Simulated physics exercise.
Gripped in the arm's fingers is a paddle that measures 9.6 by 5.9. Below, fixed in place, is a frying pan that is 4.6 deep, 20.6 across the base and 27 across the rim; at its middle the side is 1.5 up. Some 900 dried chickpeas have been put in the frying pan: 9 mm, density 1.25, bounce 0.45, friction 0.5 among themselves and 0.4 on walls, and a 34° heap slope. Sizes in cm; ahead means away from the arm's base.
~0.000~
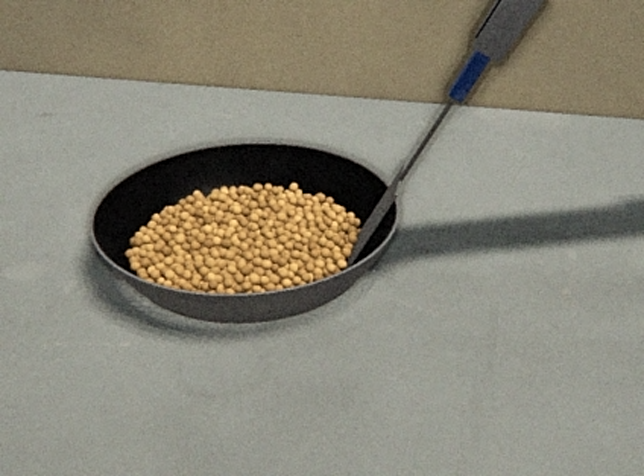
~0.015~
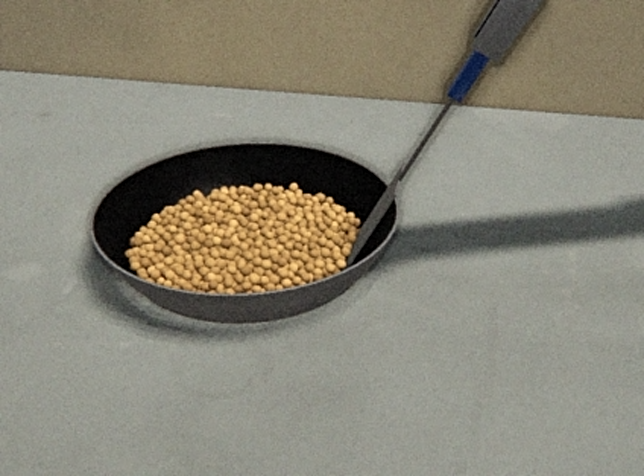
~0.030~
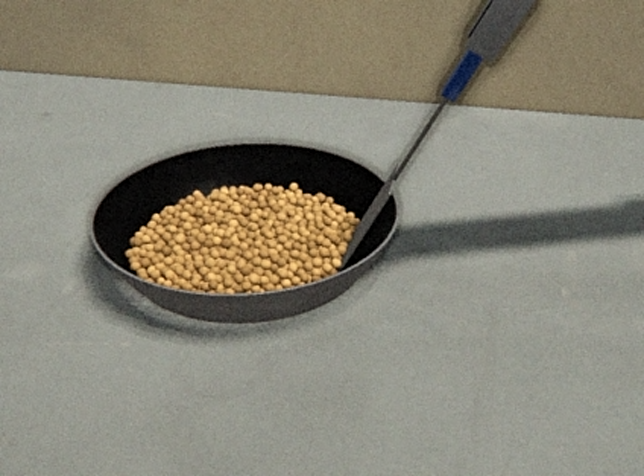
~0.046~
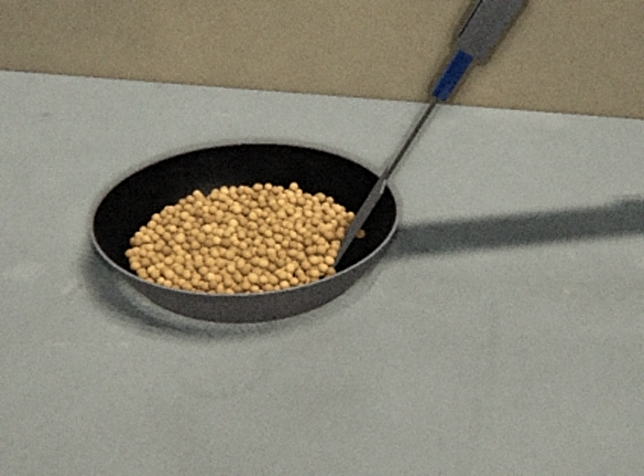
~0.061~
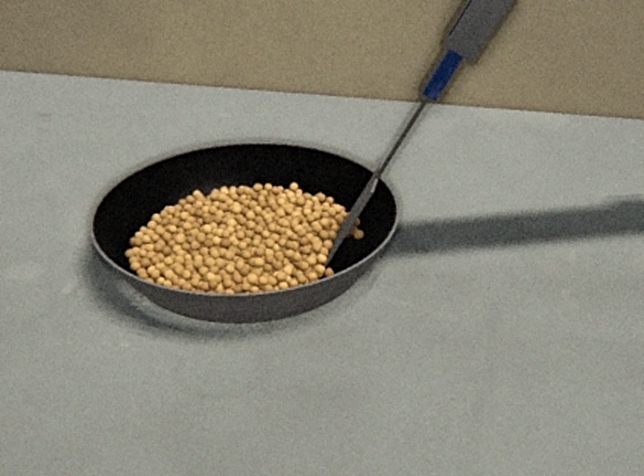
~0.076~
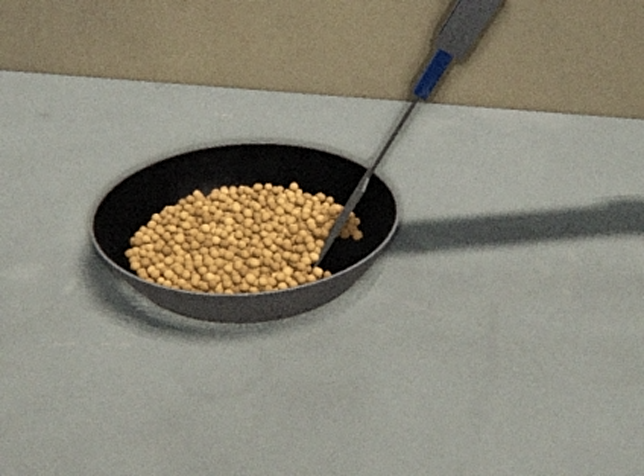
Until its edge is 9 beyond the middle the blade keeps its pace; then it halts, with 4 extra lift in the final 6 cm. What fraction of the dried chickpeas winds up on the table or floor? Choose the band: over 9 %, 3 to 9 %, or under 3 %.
Under 3 %.
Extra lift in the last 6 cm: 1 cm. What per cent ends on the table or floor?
Close to 0 in a hundred.
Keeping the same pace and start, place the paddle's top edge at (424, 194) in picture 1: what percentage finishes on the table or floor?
0 percent or thereabouts.
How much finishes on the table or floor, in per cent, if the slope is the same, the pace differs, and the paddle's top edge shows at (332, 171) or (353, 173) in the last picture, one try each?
About 10 and 5 percent.
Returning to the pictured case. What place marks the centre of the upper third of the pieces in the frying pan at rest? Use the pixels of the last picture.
Near (162, 219).
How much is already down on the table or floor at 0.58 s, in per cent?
Around 0 percent.
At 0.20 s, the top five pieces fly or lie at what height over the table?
Height: Approx. 4 cm.
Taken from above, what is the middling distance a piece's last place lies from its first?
It works out to roughly 2 cm.
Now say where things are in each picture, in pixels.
In the first frame, paddle top edge at (402, 178), sloping 63°; upper third of the load around (249, 235), from x 130 to 360, top at y 190; 900 in the frying pan.
In the second frame, paddle top edge at (401, 178), sloping 63°; upper third of the load around (249, 235), from x 130 to 360, top at y 190.
In the third frame, paddle top edge at (395, 177), sloping 63°; upper third of the load around (253, 236), from x 130 to 360, top at y 190.
In the fourth frame, paddle top edge at (387, 177), sloping 63°; upper third of the load around (255, 234), from x 130 to 360, top at y 190.
In the fifth frame, paddle top edge at (378, 176), sloping 63°; upper third of the load around (255, 234), from x 130 to 360, top at y 190.
In the sixth frame, paddle top edge at (369, 175), sloping 63°; upper third of the load around (256, 232), from x 130 to 360, top at y 190; 900 in the frying pan.
After 0.20 s, sloping 63°, highest piece 5 above the table; 900 in the frying pan.
After 0.32 s, sloping 63°, highest piece 5 above the table; 900 in the frying pan.
After 0.58 s, sloping 63°, highest piece 5 above the table; 898 in the frying pan, 1 on the table or floor, 1 on the blade or in flight.
After 1.63 s, sloping 63°, highest piece 5 above the table; 898 in the frying pan, 2 on the table or floor.
At rest, 898 in the frying pan, 2 on the table or floor. That is 0 % on the table or floor.
